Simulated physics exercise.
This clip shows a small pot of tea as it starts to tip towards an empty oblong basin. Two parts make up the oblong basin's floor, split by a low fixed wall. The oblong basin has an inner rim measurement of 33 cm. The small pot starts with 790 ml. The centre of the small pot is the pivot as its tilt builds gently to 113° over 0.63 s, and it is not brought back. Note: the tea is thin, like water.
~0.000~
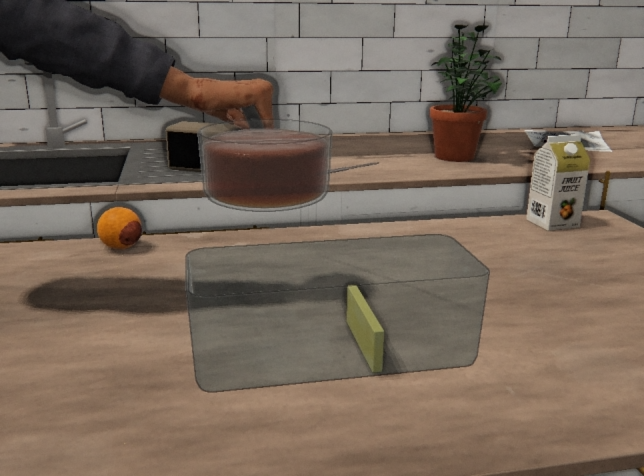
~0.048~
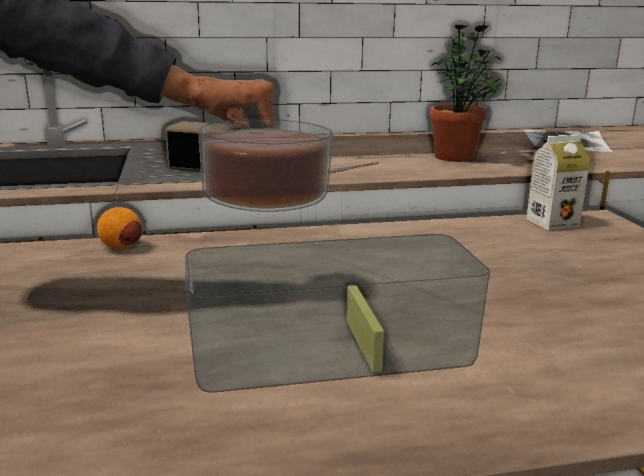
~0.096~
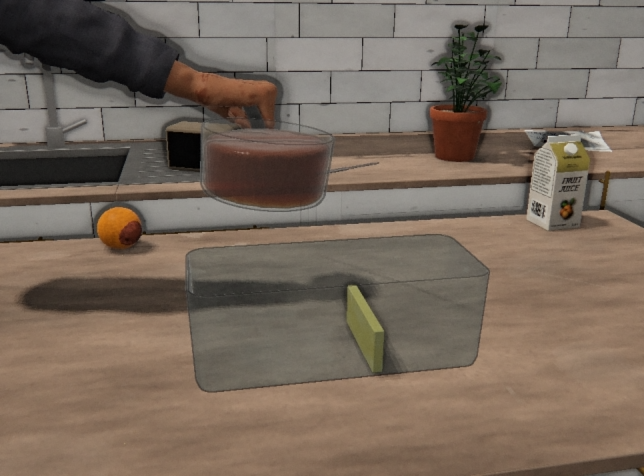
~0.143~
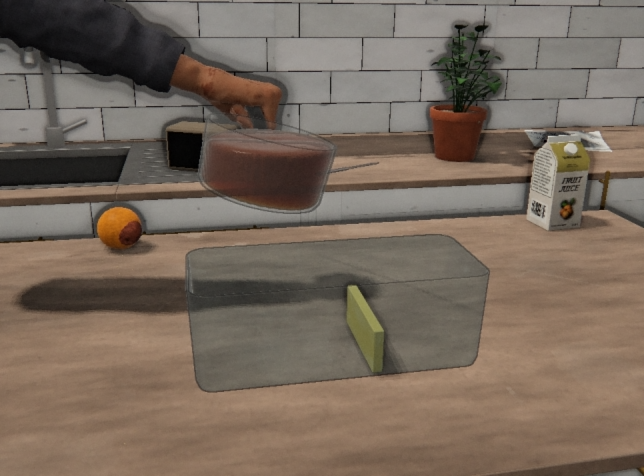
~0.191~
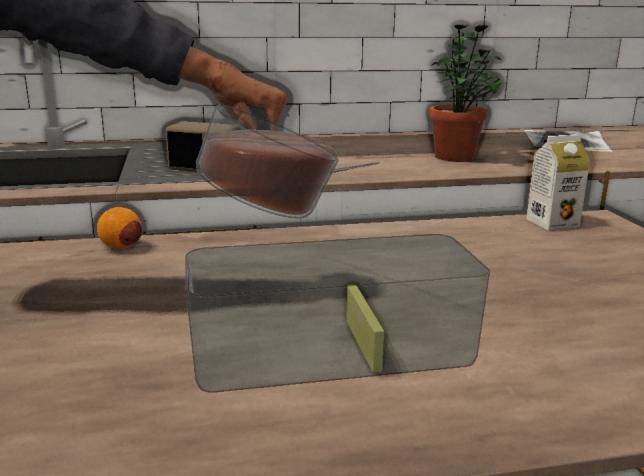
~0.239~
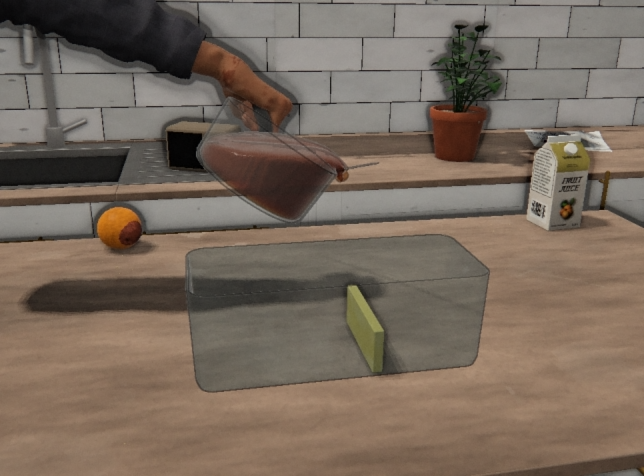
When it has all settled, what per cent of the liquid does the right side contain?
The right side contains about 44 per cent.
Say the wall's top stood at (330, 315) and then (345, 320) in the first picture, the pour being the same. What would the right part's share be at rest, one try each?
80 % and 60 %.
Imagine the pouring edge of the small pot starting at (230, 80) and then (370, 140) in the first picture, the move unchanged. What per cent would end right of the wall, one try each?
10 per cent first, 70 per cent second.
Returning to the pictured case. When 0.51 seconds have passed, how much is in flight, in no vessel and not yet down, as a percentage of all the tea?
About 34 per cent.
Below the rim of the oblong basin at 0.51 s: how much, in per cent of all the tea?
Estimate - around 50 in a hundred parts.
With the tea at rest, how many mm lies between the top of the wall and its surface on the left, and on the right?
36 mm left, 30 mm right.
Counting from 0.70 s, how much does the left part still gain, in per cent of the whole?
Around 8 per cent.
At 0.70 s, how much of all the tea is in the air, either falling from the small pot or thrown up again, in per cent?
Airborne share: Near 8 %.
After 0.51 s the tilt is 103° and 18 per cent is still to pour, 13 is left of the wall and 36 right of it.
After 0.70 s the tilt is 113° and 2 per cent is still to pour, 46 is left of the wall and 43 right of it.
After 0.91 s the tilt is 113° and 0 per cent is still to pour, 54 is left of the wall and 44 right of it.
After 1.13 s the tilt is 113° and 0 per cent is still to pour, 54 is left of the wall and 44 right of it.
In the end 54 per cent lies left of the wall, 44 right of it and 2 outside.
